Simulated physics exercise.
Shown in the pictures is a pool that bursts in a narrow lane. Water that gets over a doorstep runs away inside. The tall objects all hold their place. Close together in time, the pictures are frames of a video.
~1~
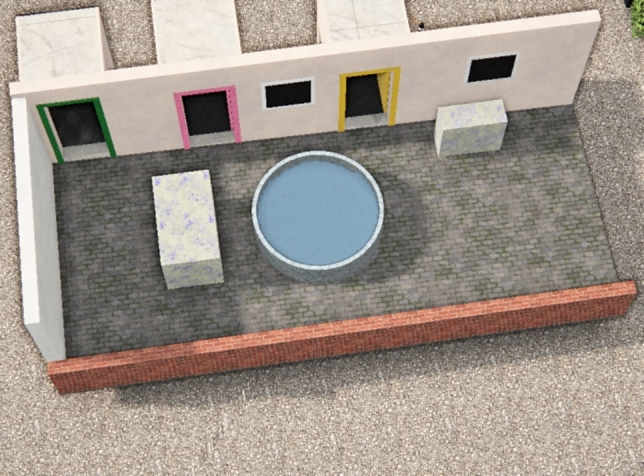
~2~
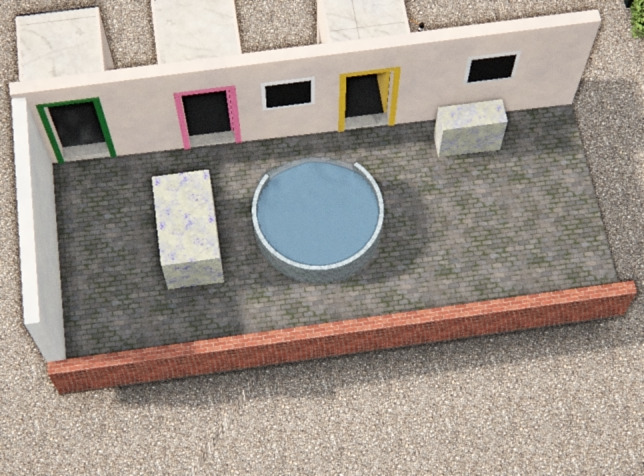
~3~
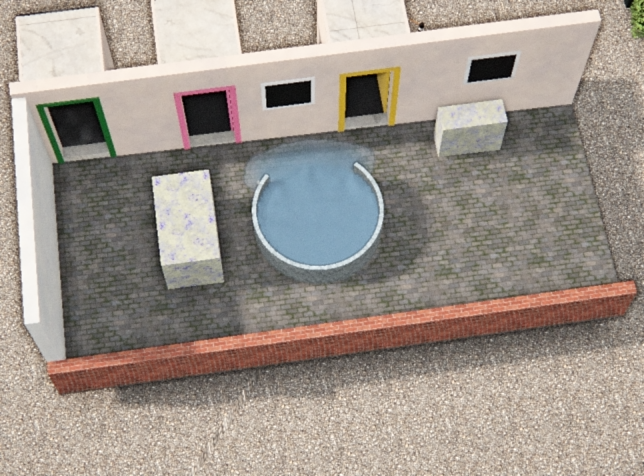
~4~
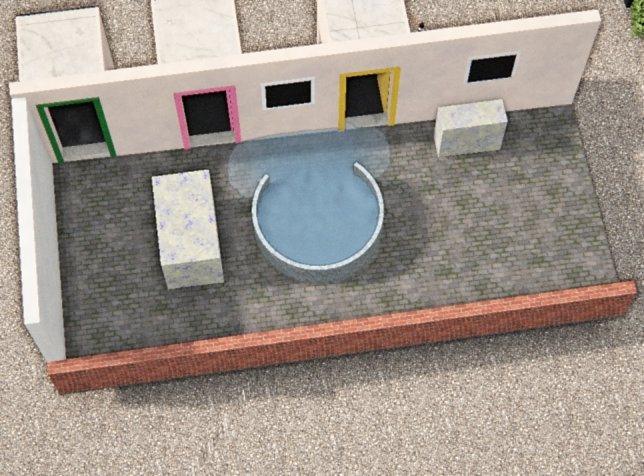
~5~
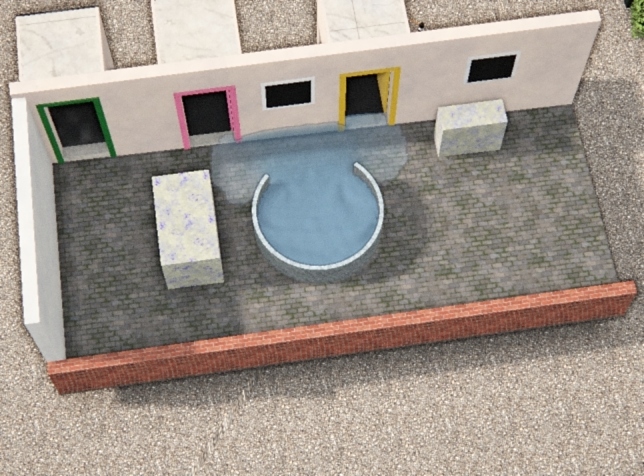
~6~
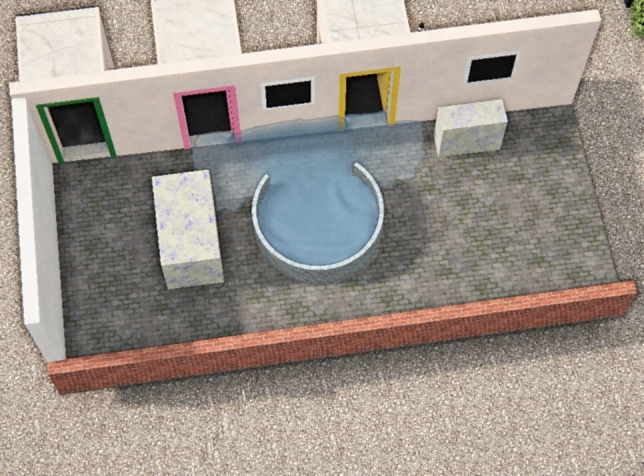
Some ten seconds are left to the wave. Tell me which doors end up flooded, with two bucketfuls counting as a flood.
Here is how it goes: The pink door ends up flooded; the yellow door ends up flooded; the green door escapes flooding.
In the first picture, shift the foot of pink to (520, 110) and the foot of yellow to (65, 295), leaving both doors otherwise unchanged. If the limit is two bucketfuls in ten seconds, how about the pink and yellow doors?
So the pink door goes beyond the limit; as for the yellow door, it stays beneath the limit.
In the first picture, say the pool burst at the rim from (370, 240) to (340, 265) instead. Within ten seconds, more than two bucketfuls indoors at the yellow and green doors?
Yellow door falls short, green door falls short.
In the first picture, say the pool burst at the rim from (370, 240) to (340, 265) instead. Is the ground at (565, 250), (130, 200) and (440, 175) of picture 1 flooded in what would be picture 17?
One after the other: Awash, not flooded, free of water.
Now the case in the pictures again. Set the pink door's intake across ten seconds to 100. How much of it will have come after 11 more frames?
My guess is about 40 %.
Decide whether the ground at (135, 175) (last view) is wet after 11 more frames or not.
At that place: Awash.
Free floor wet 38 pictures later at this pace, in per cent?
Close to 80 percent, by my reckoning.
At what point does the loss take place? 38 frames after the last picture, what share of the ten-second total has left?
Near 65 in a hundred.
A moment on, water covers 15 % of the floor; the pink door under two buckets in, the yellow door far over two buckets in, the green door not reached.
Next, water covers 30 % of the floor; the pink door over two buckets in, the yellow door far over two buckets in, the green door wet at the sill, nothing in.
Then, water covers 50 % of the floor; the pink door over two buckets in, the yellow door far over two buckets in, the green door wet at the sill, nothing in.
Later, water covers 80 % of the floor; the pink door over two buckets in, the yellow door far over two buckets in, the green door under two buckets in.
In the end, water covers 75 % of the floor; the pink door far over two buckets in, the yellow door far over two buckets in, the green door under two buckets in.
